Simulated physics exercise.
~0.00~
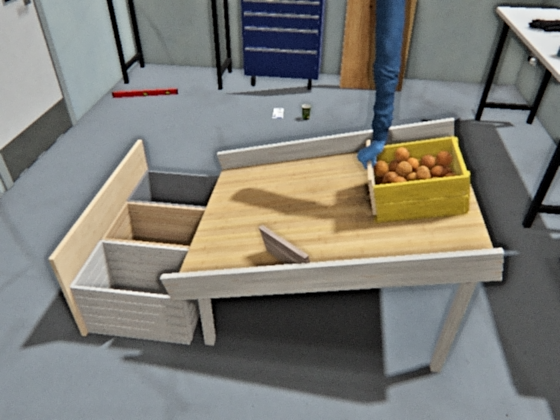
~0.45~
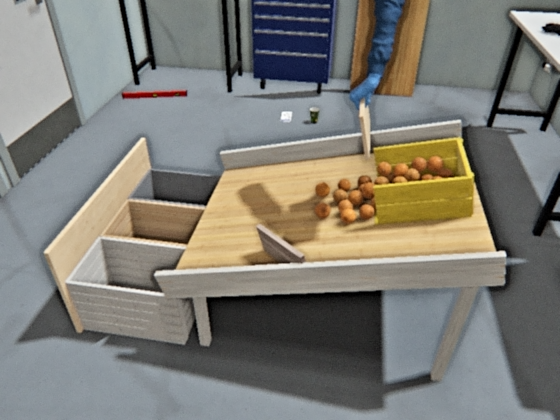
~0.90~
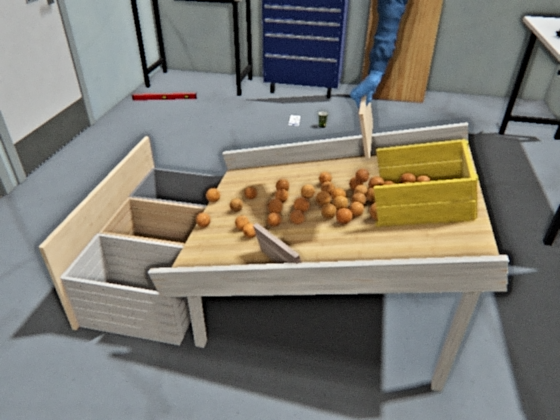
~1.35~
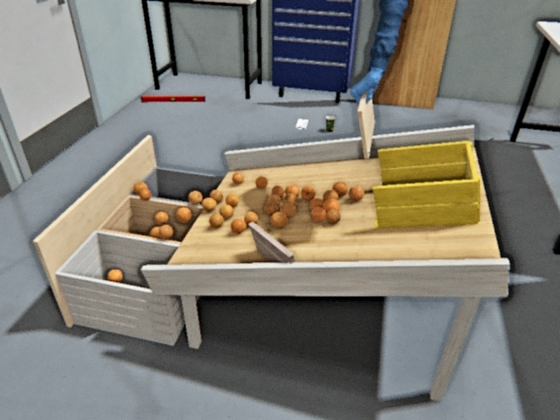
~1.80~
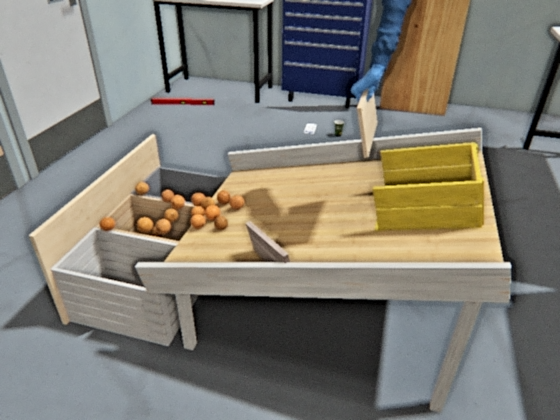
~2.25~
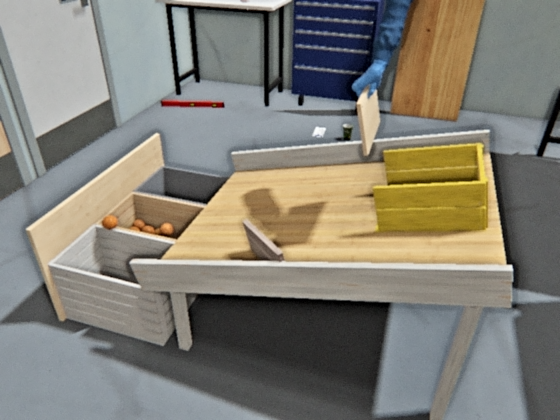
In a workshop, a gloved hand lifts a gate and onions roll left down into bins.
